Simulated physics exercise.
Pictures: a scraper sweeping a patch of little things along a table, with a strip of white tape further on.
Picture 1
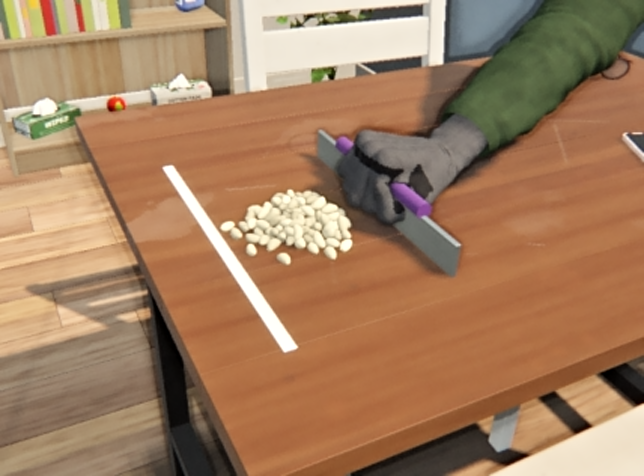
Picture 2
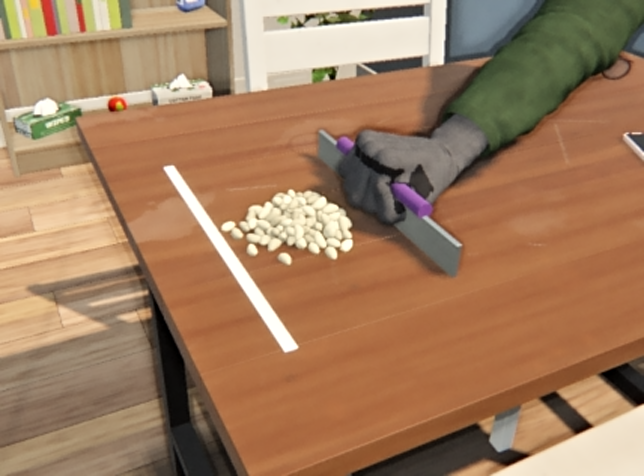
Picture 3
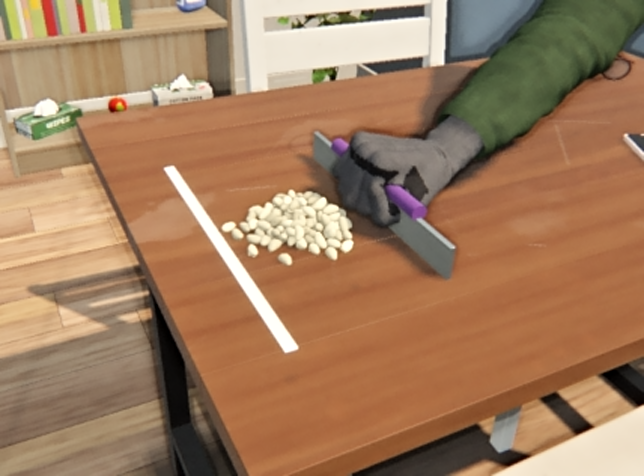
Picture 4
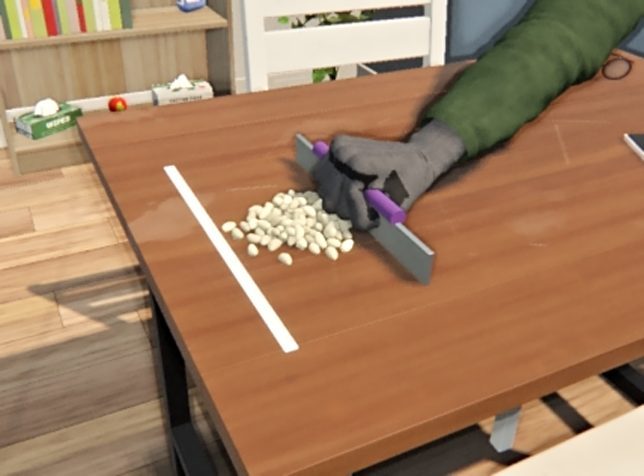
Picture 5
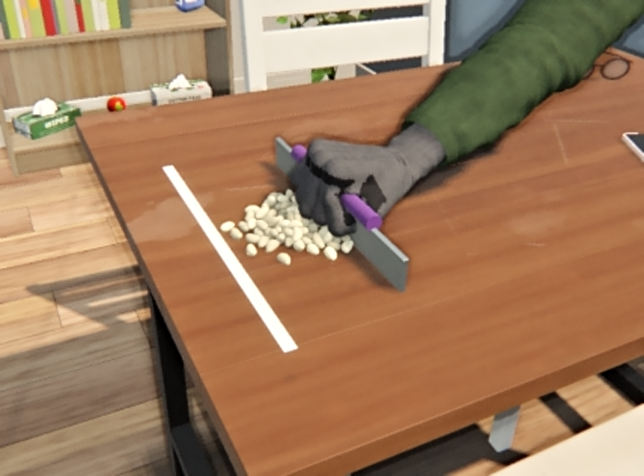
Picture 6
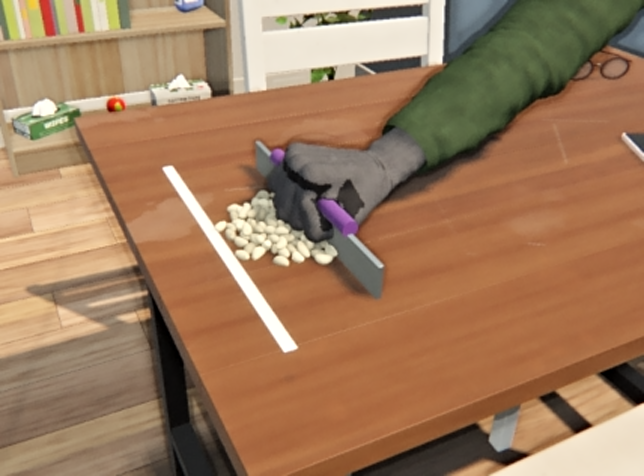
The video shows a gloved hand holding a scraper still beside a heap of white beans on a wooden table, then sweeping it left, pushing most of the beans closer together toward a strip of white tape.
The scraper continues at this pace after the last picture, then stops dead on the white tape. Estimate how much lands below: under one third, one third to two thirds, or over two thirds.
Under one third.
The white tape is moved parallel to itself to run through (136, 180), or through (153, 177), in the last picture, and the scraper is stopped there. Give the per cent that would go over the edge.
Note: Case one around 70 in a hundred, case two around 40 in a hundred.
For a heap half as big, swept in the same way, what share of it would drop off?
It comes to 0 per cent or so.
Shortly afterwards, scraper still moving, near (260, 205); heap all on the table, its front near (187, 245).
Next, scraper stopped at the white tape; heap only a few over the edge.
Some moments later, scraper stopped at the white tape; heap a little over the edge.
In the end, scraper stopped at the white tape; heap a little over the edge.
